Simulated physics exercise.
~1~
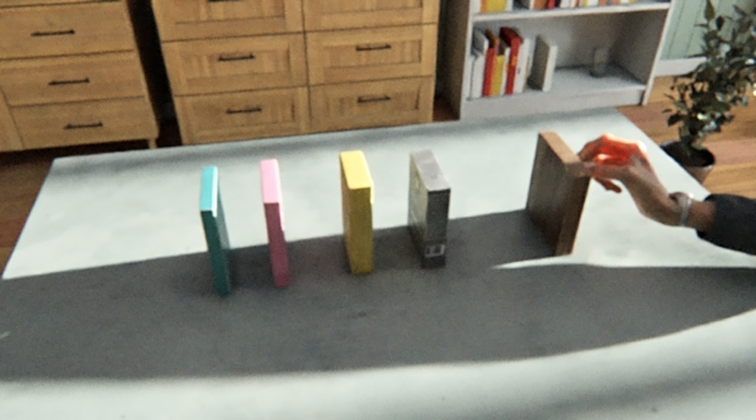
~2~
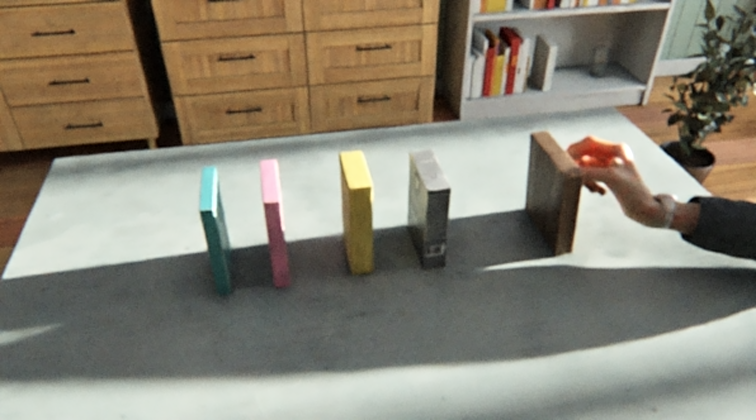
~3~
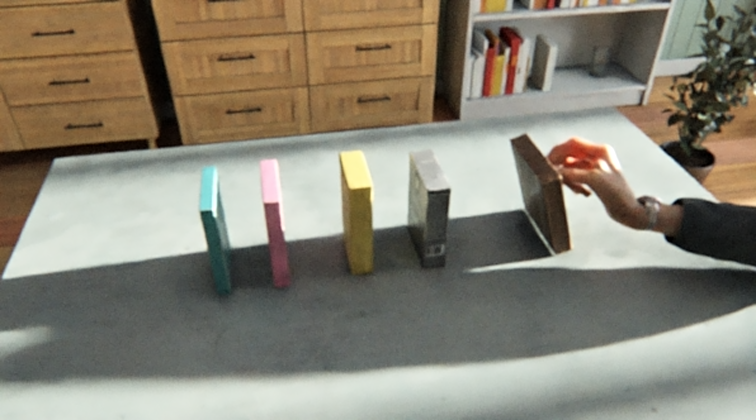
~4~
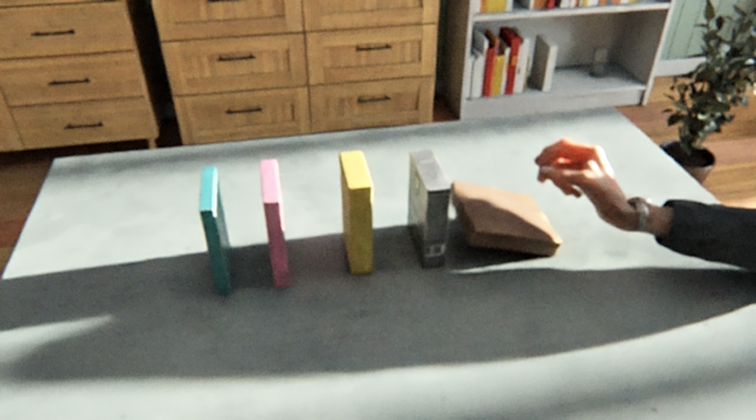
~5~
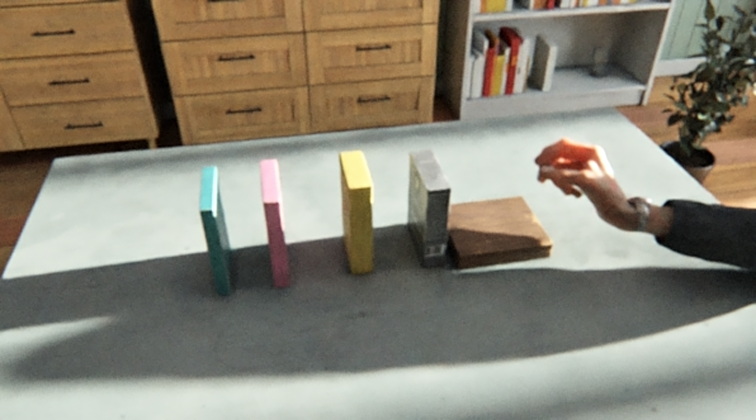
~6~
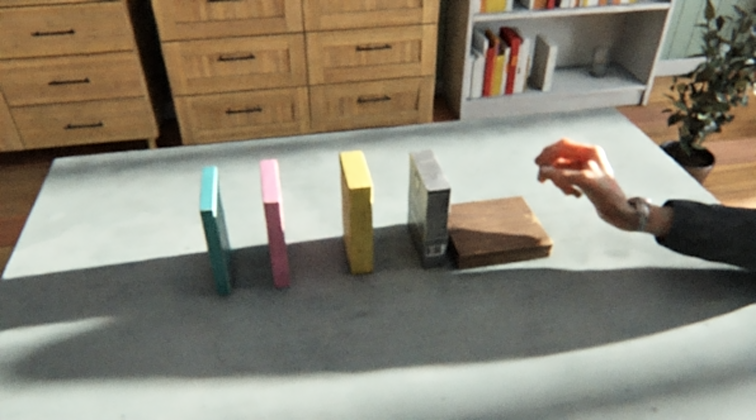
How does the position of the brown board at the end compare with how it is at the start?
At the start the brown board stands upright at the right end of the row, and at the end it lies on its side on the table, next to the grey packet.
